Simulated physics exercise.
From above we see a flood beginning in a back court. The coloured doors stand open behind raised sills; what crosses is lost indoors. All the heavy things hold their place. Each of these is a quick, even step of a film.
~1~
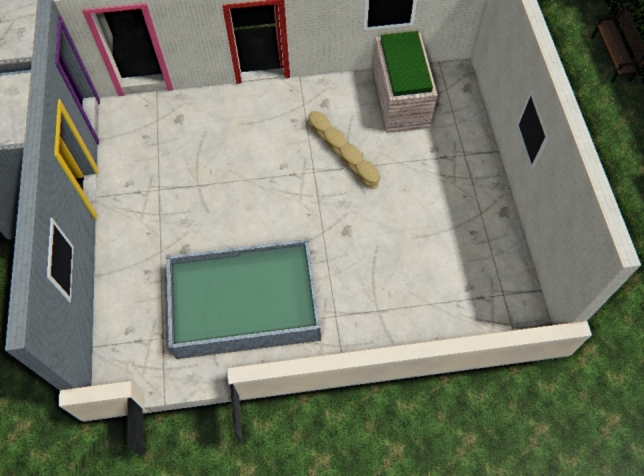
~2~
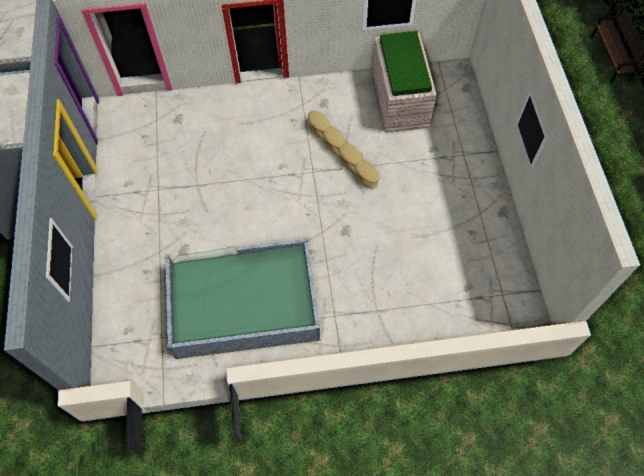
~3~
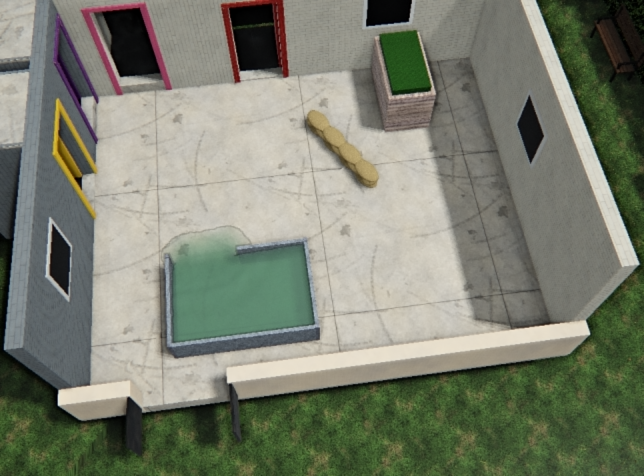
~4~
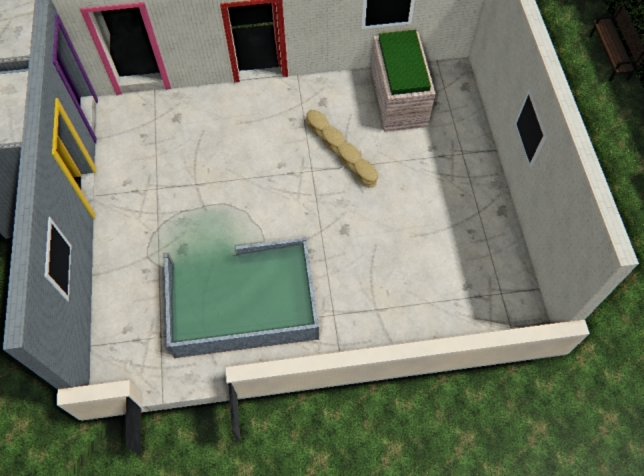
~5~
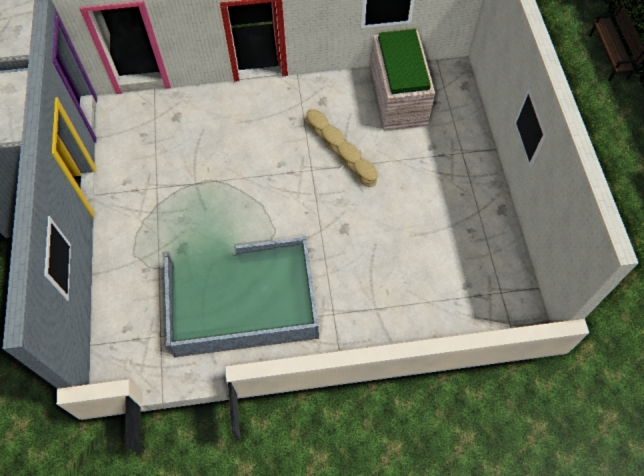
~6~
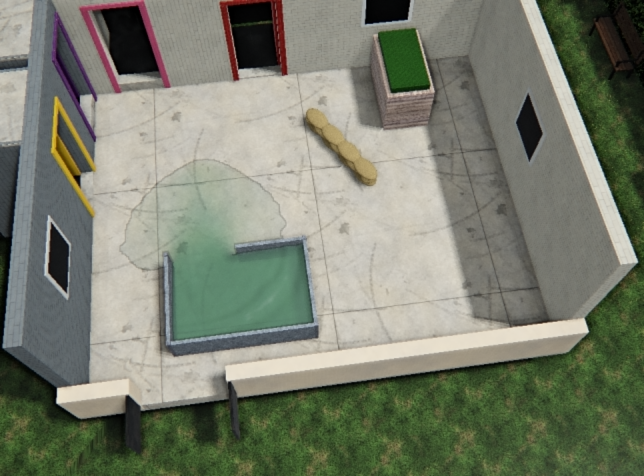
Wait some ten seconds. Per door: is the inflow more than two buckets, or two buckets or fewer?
At the end, the pink door will most likely keep inside the limit. The red door will most likely go past the limit. The purple door will most likely keep inside the limit. The yellow door will most likely go past the limit.
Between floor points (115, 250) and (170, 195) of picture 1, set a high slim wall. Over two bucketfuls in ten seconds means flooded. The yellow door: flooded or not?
As it turns out, the yellow door is spared.
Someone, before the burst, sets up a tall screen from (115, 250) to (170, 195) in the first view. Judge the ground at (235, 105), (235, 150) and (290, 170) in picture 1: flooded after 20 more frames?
Results in order: Swamped / swamped / swamped.
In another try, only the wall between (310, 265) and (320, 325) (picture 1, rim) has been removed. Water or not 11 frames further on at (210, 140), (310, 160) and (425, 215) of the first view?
As listed: Dry, free of water, covered.
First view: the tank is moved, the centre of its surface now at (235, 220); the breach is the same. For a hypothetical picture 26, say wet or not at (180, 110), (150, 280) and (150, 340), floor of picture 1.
Points in order: Inundated; not reached; not reached.
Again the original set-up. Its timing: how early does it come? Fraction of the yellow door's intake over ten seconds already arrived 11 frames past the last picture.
Near 10 %, I'd say.
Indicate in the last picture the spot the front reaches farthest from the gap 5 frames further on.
The flood front should get to about (184, 87).
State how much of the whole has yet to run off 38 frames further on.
I'd estimate close to 92 per cent.
A moment on, water covers 25 % of the floor; the pink door not reached, the red door not reached, the purple door not reached, the yellow door not reached.
Next, water covers 35 % of the floor; the pink door wet at the sill, nothing in, the red door under two buckets in, the purple door wet at the sill, nothing in, the yellow door under two buckets in.
Then, water covers 40 % of the floor; the pink door wet at the sill, nothing in, the red door over two buckets in, the purple door wet at the sill, nothing in, the yellow door over two buckets in.
Later, water covers 45 % of the floor; the pink door wet at the sill, nothing in, the red door over two buckets in, the purple door wet at the sill, nothing in, the yellow door over two buckets in.
In the end, water covers 85 % of the floor; the pink door wet at the sill, nothing in, the red door over two buckets in, the purple door wet at the sill, nothing in, the yellow door far over two buckets in.
